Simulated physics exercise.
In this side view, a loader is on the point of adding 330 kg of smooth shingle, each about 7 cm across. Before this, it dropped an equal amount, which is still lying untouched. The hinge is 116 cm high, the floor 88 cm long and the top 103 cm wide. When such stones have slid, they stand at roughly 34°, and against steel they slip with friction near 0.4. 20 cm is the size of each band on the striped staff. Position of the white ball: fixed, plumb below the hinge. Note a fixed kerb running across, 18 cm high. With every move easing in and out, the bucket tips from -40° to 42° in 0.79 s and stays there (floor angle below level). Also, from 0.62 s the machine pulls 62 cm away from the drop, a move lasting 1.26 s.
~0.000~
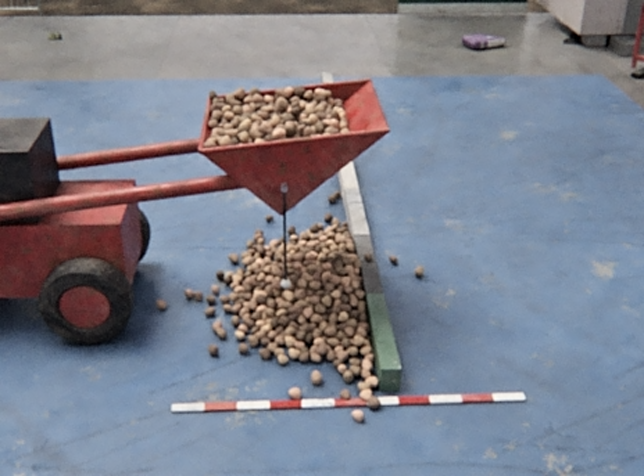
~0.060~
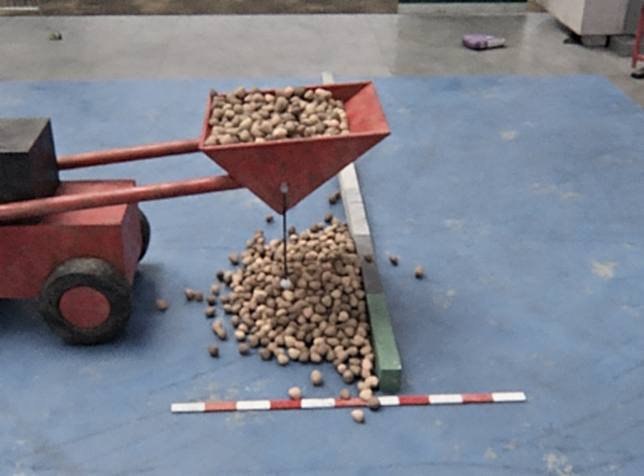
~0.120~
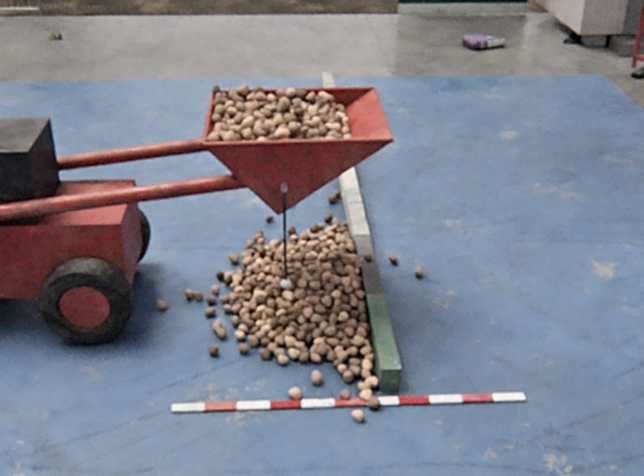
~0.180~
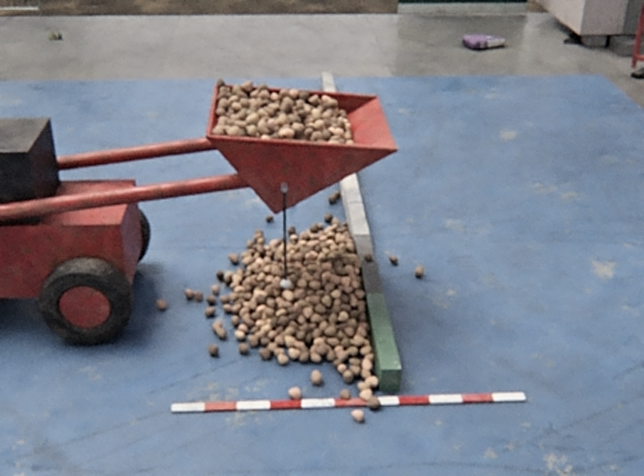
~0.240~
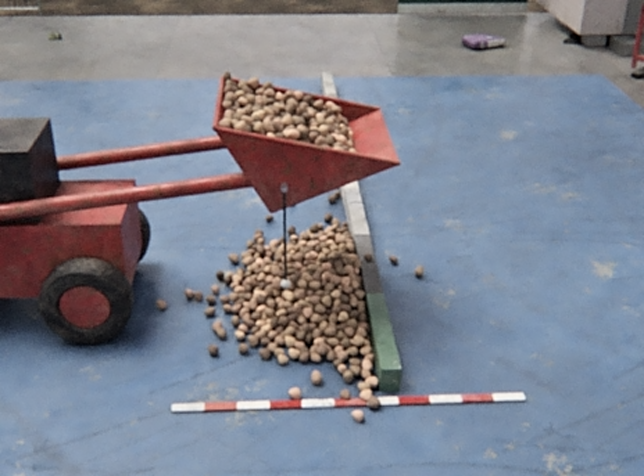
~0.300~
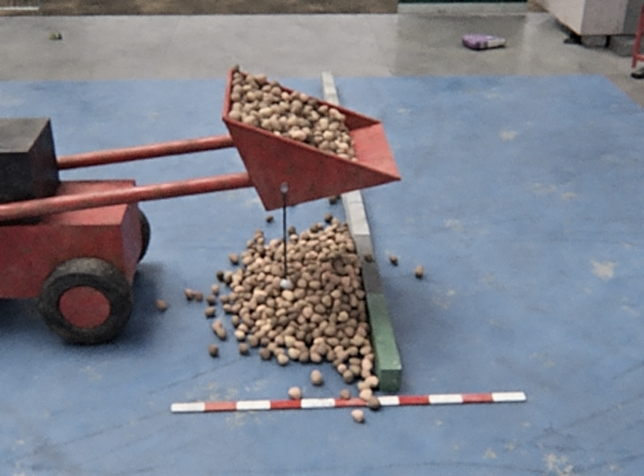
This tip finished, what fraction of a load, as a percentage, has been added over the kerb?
About 56 per cent of a load.
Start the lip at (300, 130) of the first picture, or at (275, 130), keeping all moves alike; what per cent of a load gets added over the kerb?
Near 5 per cent from the first place, 0 from the second.
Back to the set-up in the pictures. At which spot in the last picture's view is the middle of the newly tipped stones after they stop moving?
Roughly pixel (392, 284) in the last view.
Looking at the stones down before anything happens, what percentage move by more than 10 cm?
About 0 %.
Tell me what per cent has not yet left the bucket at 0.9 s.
Around 65 per cent of the load is still inside.
After 0.6 s the floor is at 29°; in per cent of one load, 100 in the bucket, 100 on this side of the kerb; the foremost stones are at (374, 263).
After 0.9 s the floor is at 42°; in per cent of one load, 63 in the bucket, 132 on this side of the kerb, 5 over the kerb; the foremost stones are at (394, 263).
After 2.3 s the floor is at 42°; in per cent of one load, 0 in the bucket, 144 on this side of the kerb, 56 over the kerb; the foremost stones are past the picture's edge.
After 4.8 s the floor is at 42°; in per cent of one load, 0 in the bucket, 143 on this side of the kerb, 56 over the kerb; the foremost stones are past the picture's edge. Net gain over the kerb, 56.
